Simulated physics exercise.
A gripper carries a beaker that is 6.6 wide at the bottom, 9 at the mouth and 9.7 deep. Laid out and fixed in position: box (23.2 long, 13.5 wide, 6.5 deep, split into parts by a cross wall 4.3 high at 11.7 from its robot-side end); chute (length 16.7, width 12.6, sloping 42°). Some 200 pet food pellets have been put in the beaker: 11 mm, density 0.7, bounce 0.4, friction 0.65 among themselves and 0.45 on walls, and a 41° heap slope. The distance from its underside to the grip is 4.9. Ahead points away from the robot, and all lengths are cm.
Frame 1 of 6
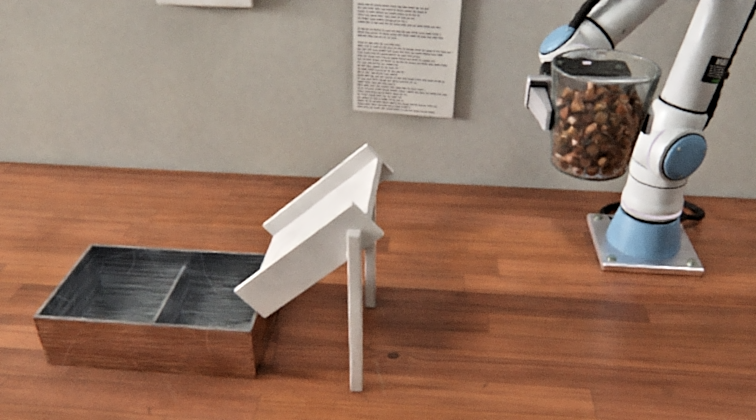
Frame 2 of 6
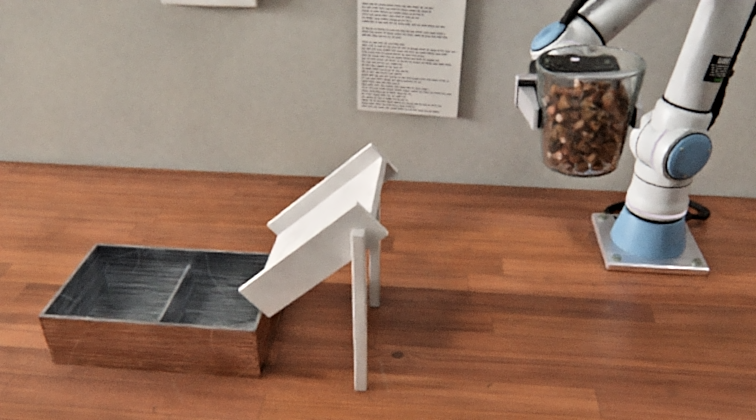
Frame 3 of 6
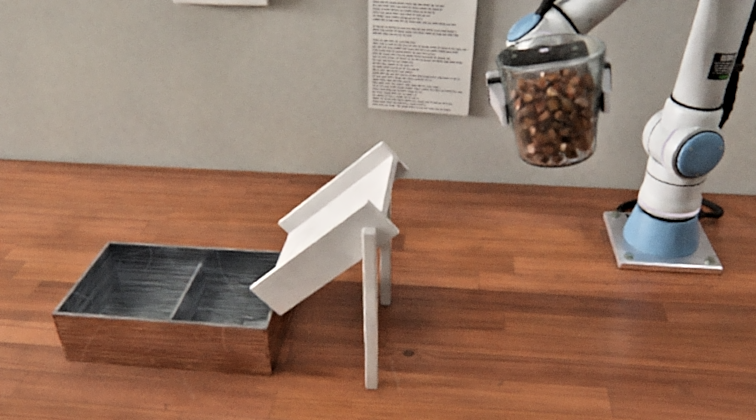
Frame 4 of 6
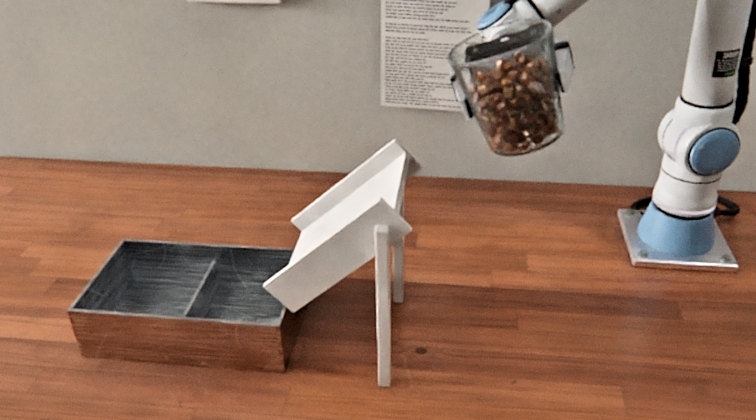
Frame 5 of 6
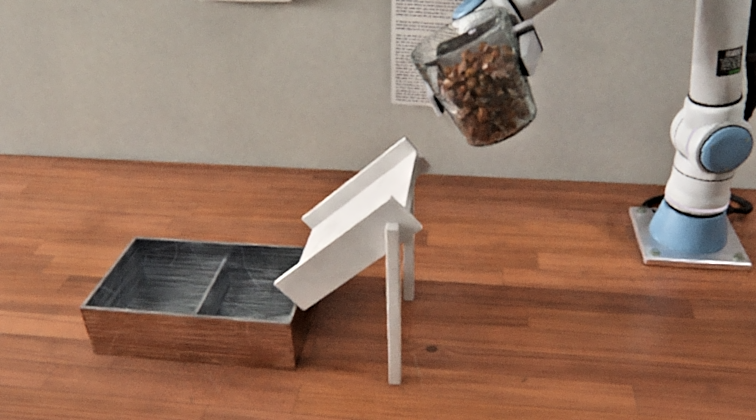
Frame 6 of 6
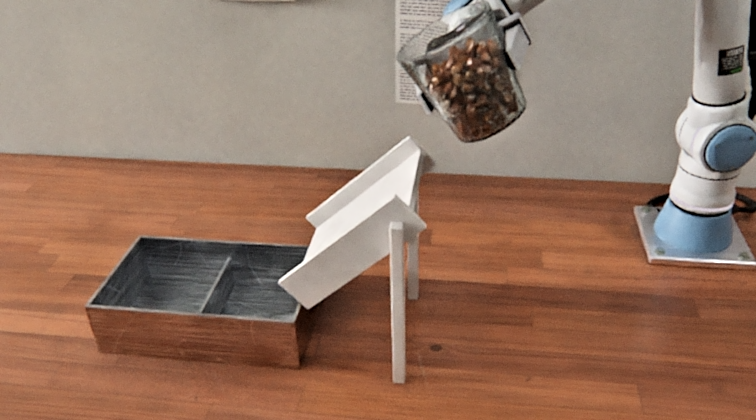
On a wooden tabletop, a robot arm carries a clear beaker of brown pellets leftward, gradually tilting it toward a white sloped chute standing beside a divided wooden tray, with the pellets still inside the beaker.
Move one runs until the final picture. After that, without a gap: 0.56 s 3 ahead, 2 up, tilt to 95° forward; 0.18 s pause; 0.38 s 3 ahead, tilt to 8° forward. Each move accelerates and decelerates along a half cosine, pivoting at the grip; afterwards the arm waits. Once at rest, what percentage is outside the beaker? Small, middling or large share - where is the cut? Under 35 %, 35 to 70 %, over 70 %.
Small.
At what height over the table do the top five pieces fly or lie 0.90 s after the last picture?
They are some 34 centimetres up.
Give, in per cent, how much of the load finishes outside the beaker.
The share comes to around 20 per cent.
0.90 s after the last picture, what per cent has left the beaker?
Around 20 percent at that moment.
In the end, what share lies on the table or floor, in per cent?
The share is near 0 per cent.
Then, 0.45 s on, tilted 89° forward, highest piece 37 above the table; 197 in the beaker.
Then, 0.90 s on, tilted 64° forward, highest piece 35 above the table; 157 in the beaker, 29 in the robot-side part, 11 on the chute or in flight.
Then, 1.32 s on, tilted 8° forward, highest piece 37 above the table; 157 in the beaker, 40 in the robot-side part.
Then, 2.37 s on, tilted 8° forward, highest piece 37 above the table; 157 in the beaker, 40 in the robot-side part.
In the end, 157 in the beaker, 40 in the robot-side part. That is 20 % outside the beaker.
